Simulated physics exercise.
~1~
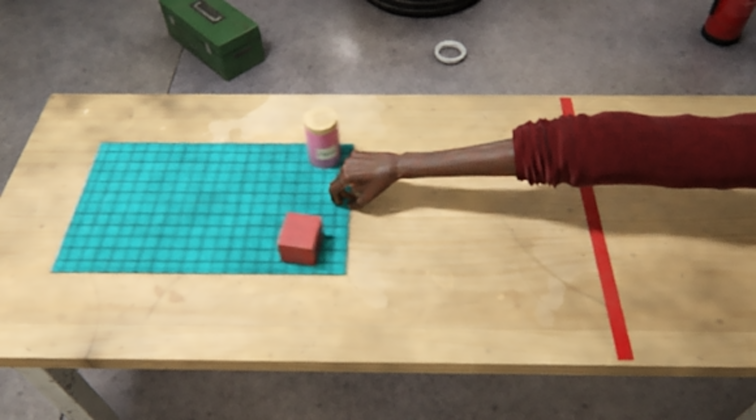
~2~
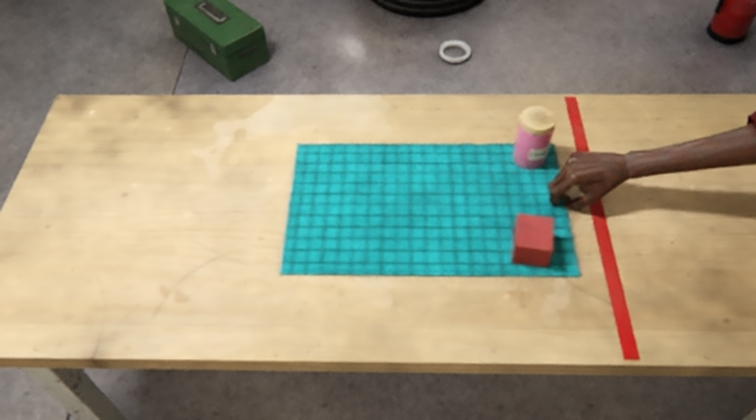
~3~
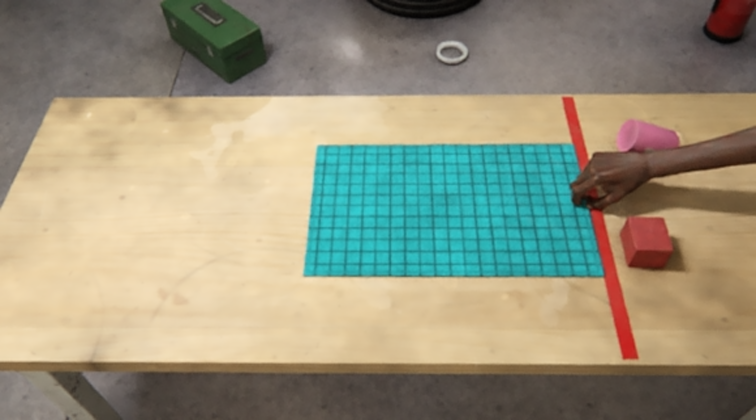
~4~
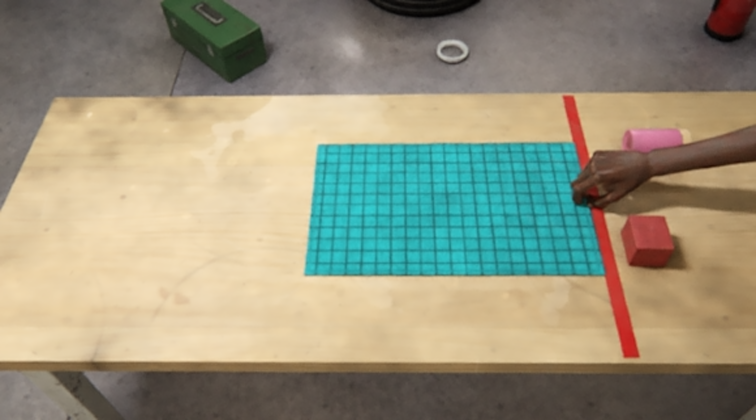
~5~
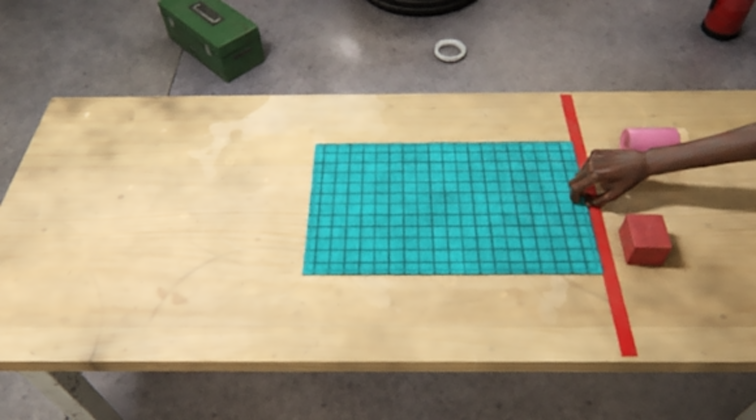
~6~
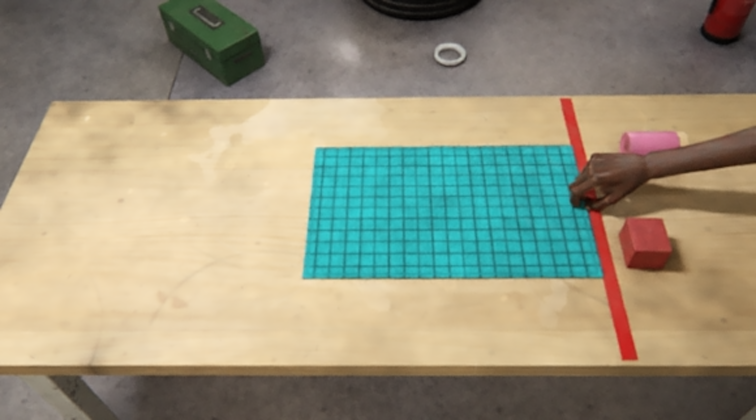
A turquoise gridded cloth lies on a pale wooden table, seen from above at an angle by a slightly swaying camera, with a red block and an upright pink jar near its right edge. A dark-sleeved arm reaches in from the right and drags the cloth toward a strip of red tape. Both objects ride along until the hand stops with the hem at the tape. The block slides off the front onto the bare wood, while the jar shoots off and topples. Both rest beyond the tape, the jar on its side.
